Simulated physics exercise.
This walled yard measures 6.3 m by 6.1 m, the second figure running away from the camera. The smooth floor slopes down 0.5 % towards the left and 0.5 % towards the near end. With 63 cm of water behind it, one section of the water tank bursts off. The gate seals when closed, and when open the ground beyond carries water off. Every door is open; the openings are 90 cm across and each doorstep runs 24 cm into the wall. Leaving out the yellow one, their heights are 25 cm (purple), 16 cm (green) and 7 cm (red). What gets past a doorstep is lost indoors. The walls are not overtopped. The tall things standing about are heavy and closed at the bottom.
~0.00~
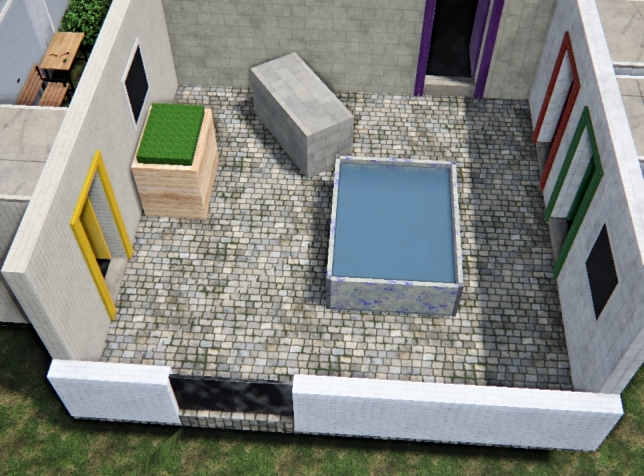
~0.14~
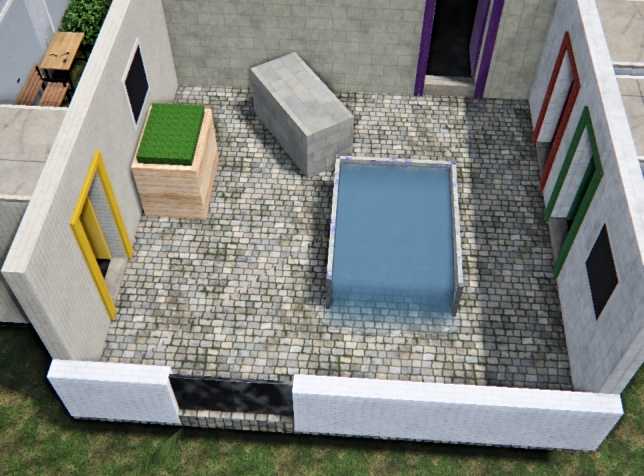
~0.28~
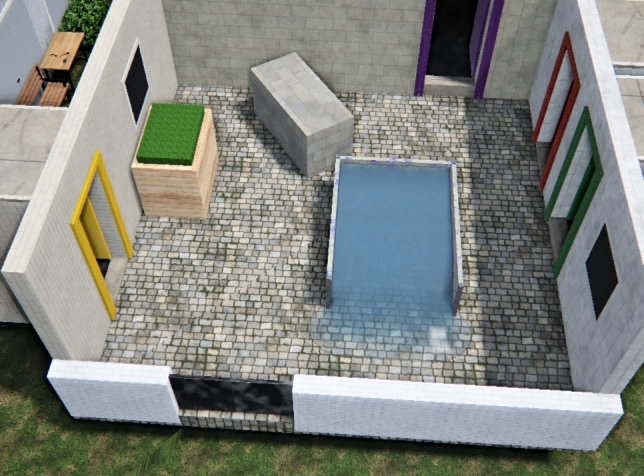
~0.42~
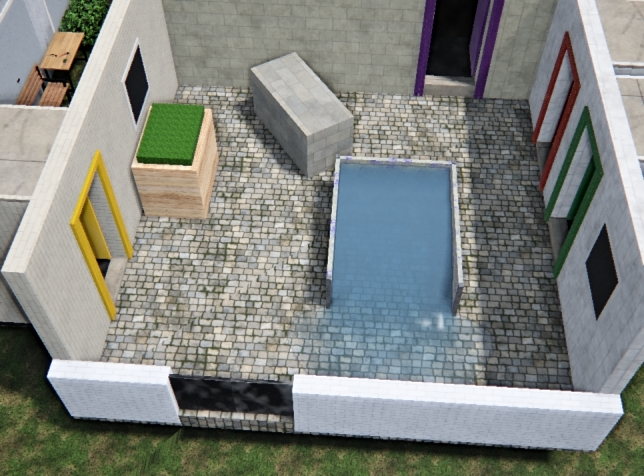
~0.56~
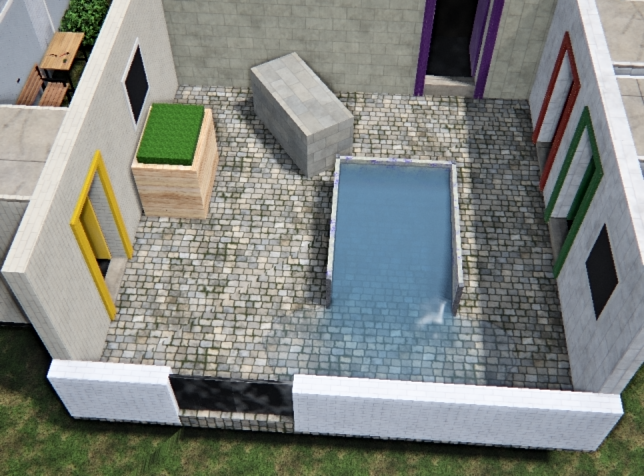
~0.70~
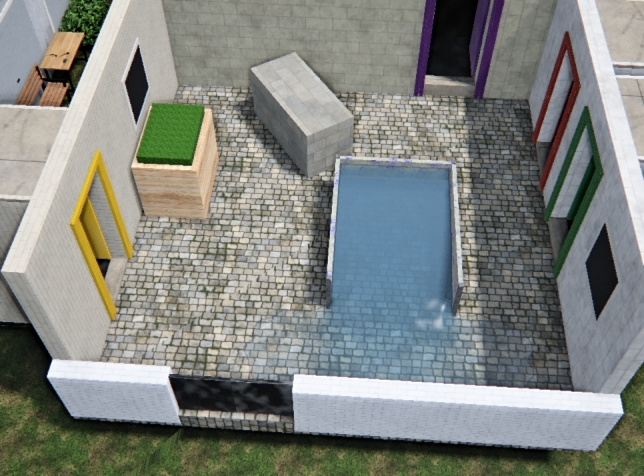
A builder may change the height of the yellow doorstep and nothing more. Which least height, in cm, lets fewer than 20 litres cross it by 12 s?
It would have to be roughly 13.5 cm high.
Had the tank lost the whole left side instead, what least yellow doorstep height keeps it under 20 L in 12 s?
About 28 cm.
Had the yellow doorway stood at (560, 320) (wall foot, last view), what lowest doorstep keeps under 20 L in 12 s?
Roughly 11.5 cm.
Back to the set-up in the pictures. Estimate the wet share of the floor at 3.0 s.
About 50 per cent.
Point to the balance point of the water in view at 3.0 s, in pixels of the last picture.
At about (364, 324).
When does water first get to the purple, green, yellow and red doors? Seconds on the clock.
Purple 4.0 s, green 2.4 s, yellow 2.4 s, red 3.0 s.
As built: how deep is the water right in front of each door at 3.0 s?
Depths in cm: Purple 0, green 6, yellow 16, red 1.
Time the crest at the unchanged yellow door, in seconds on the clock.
Around 3.0 s.
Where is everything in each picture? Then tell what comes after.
Still water, 63 cm deep, in the water tank at (395, 220); the yellow door at (105, 242) is dry, in the first picture.
Water pours out at (392, 299) and has run 0.3 m, to (331, 322); about 8 cm deep outside, 63 cm at the back, in the second picture.
The gap is at (392, 301), the front 0.7 m out at (338, 349); the back of the water tank holds 63 cm, in the third picture.
The gap is at (392, 302), the front 1.2 m out at a hidden place; the back of the water tank holds 63 cm, in the fourth picture.
The gap is at (392, 303), the front 1.5 m out at a hidden place; the back of the water tank holds 60 cm, in the fifth picture.
The front is at a hidden place, 1.7 m from the gap at (392, 303); 4.4 m2 of floor is wet, 53 cm left at the back; the yellow door at (105, 242), 3.9 m from the gap, is still 2.5 m from the nearest water, in the sixth picture.
After 1.4 s water covers 20 % of the floor, deepest (44 cm) near (381, 410); it has not reached the yellow door.
After 3.0 s water covers 50 % of the floor, deepest (34 cm) near (566, 421); 16 cm at the yellow door, 10 litres in over its 6 cm doorstep.
After 12.0 s water covers 95 % of the floor, deepest (10 cm) near (315, 109); 8 cm at the yellow door, 151 litres in over its 6 cm doorstep.
At the yellow door as built, the water arrived by 2.4 s and peaked near 16 cm at 3.0 s.
With a doorstep of 12 cm, 33 litres would have come in within the 12 s; with 16 cm, 7 litres. So under 20 litres takes about 13.5 cm.
